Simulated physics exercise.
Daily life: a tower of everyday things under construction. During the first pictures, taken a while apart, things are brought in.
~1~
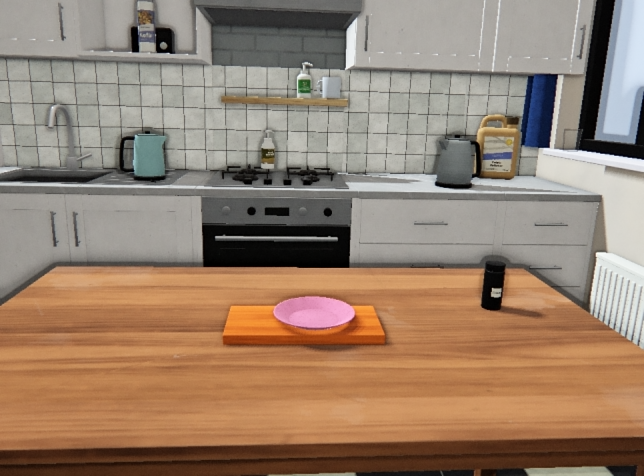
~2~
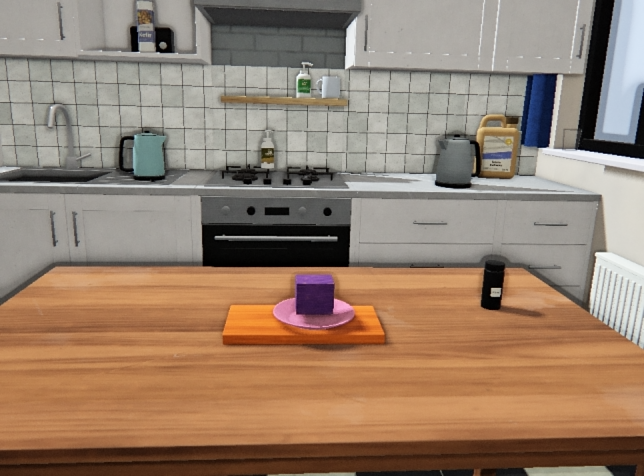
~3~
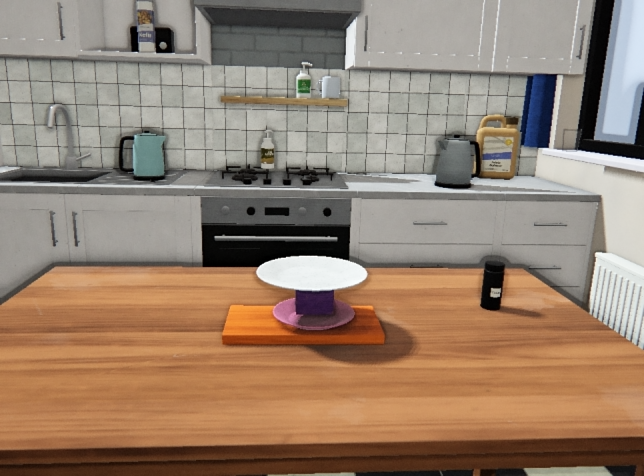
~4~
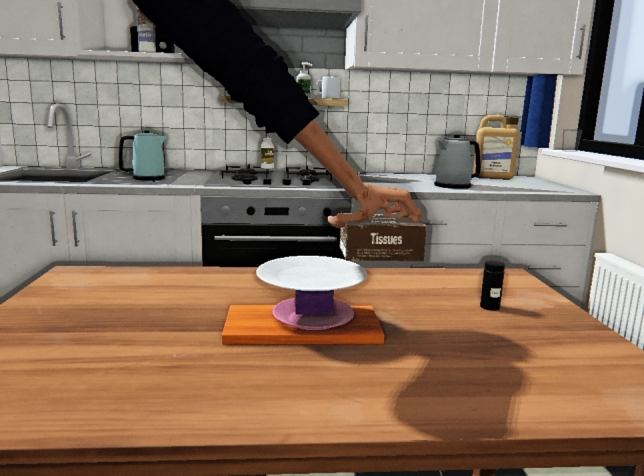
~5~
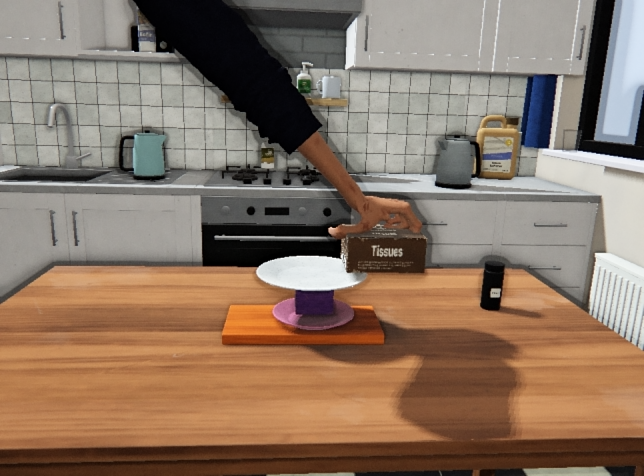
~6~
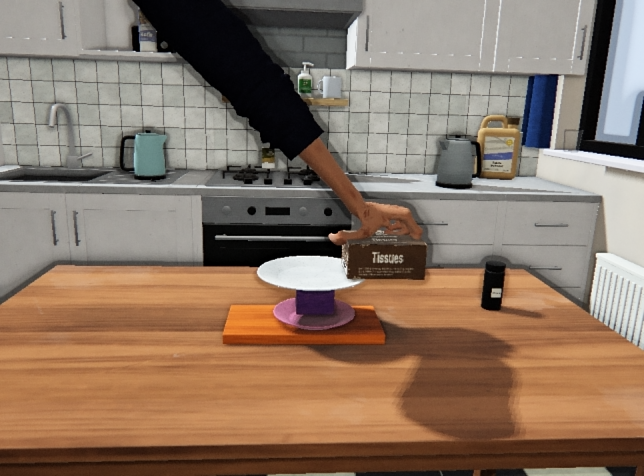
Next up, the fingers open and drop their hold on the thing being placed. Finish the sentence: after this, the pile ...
After this, the pile topples.
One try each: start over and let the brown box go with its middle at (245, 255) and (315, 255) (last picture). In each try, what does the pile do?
First try: The pile topples; second try: It stands firm.
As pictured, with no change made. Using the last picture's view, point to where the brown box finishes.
End position in the final view: Approximately (461, 311).
Then, 0.30 s later than the last frame, brown box now fallen.
Then, 0.50 s later than the last frame, things are still on the move.
When it is over, fallen, brown box; the other 5 as before. End places, in pixels of the last picture, brown box near (461, 312). The pile gives way.
